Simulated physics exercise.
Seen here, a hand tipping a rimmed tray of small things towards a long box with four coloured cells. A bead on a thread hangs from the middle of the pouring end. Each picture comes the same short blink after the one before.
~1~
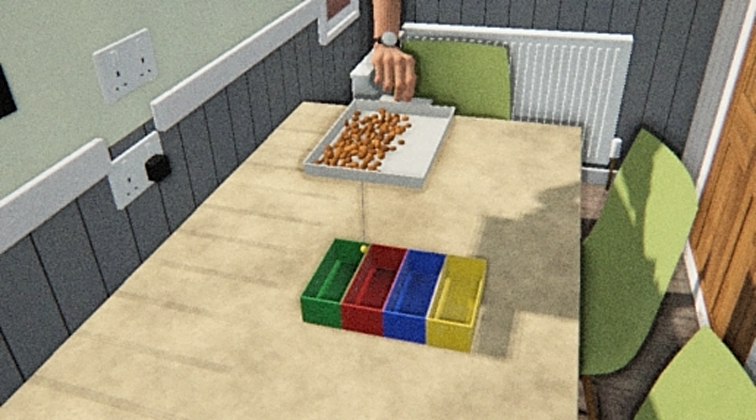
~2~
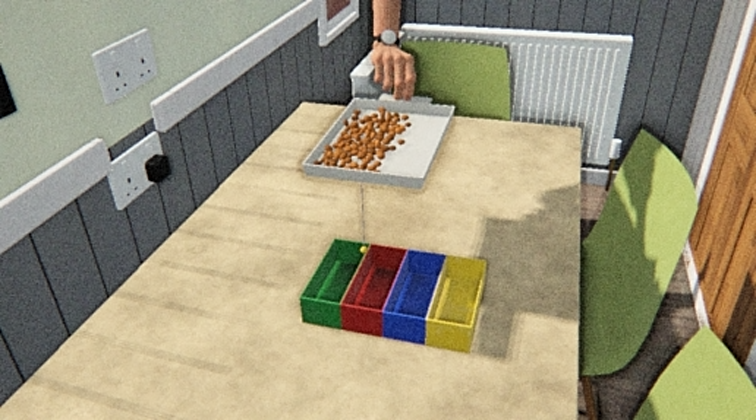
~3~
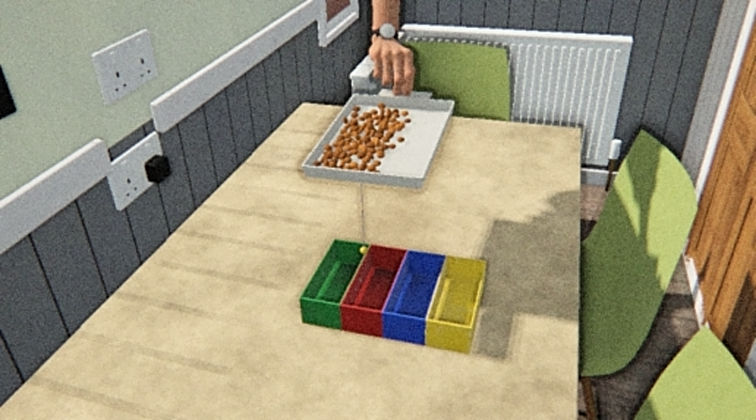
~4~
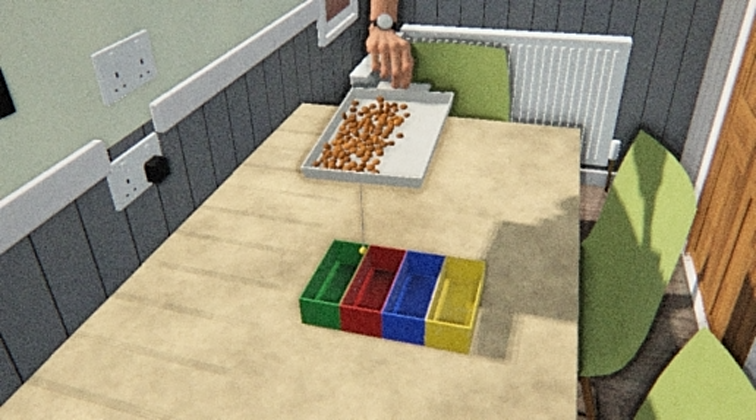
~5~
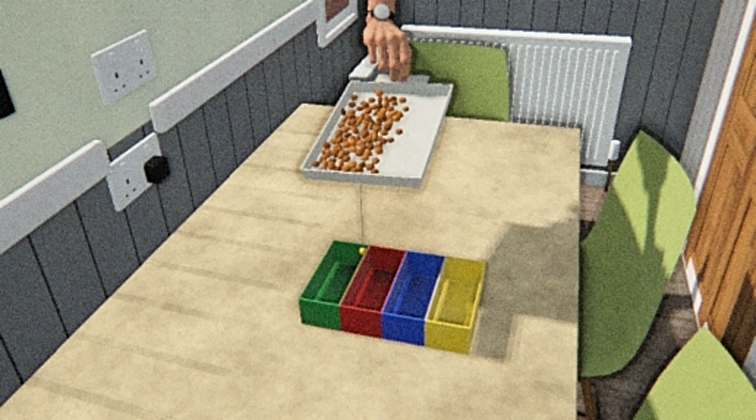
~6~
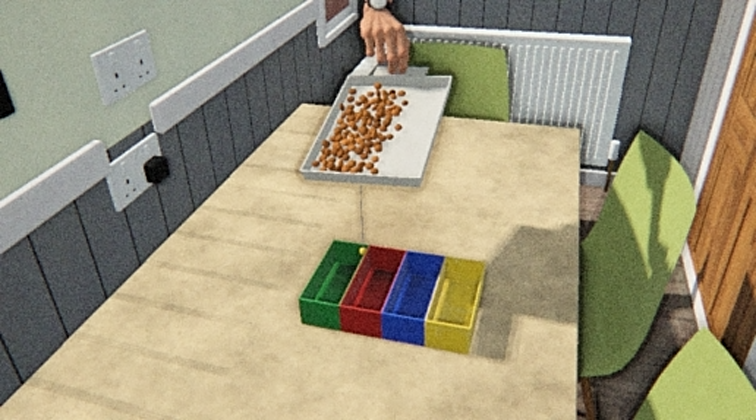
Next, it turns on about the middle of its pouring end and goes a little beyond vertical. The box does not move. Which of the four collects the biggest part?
It favours the green compartment.
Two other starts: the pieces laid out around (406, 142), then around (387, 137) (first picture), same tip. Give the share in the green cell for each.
The first gives 50 %, the second 40 %.
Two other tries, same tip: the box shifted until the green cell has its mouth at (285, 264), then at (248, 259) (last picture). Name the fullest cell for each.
At the first place the cell in red, at the second that blue cell.
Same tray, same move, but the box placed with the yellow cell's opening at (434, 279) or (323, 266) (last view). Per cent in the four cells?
About 90 and 80 per cent.
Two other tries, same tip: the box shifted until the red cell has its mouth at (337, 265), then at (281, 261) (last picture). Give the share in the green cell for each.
The first gives 50 %, the second 0 %.
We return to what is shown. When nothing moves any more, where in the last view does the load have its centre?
Close to (310, 295).
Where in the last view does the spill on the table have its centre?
Around (288, 292).
Soon after the last picture, tray tipped steeply; all on the tray.
A little later, tray tipped right over; about a third on the tray; a small part in the green cell; a stray few in the red cell; about half falling or outside the box.
Later still, tray tipped past a quarter turn; about a third in the green cell; a small part in the red cell; about half falling or outside the box.
At rest, tray tipped past a quarter turn; about a third in the green cell; a small part in the red cell; none in the yellow cell; none in the blue cell; about half outside the box.
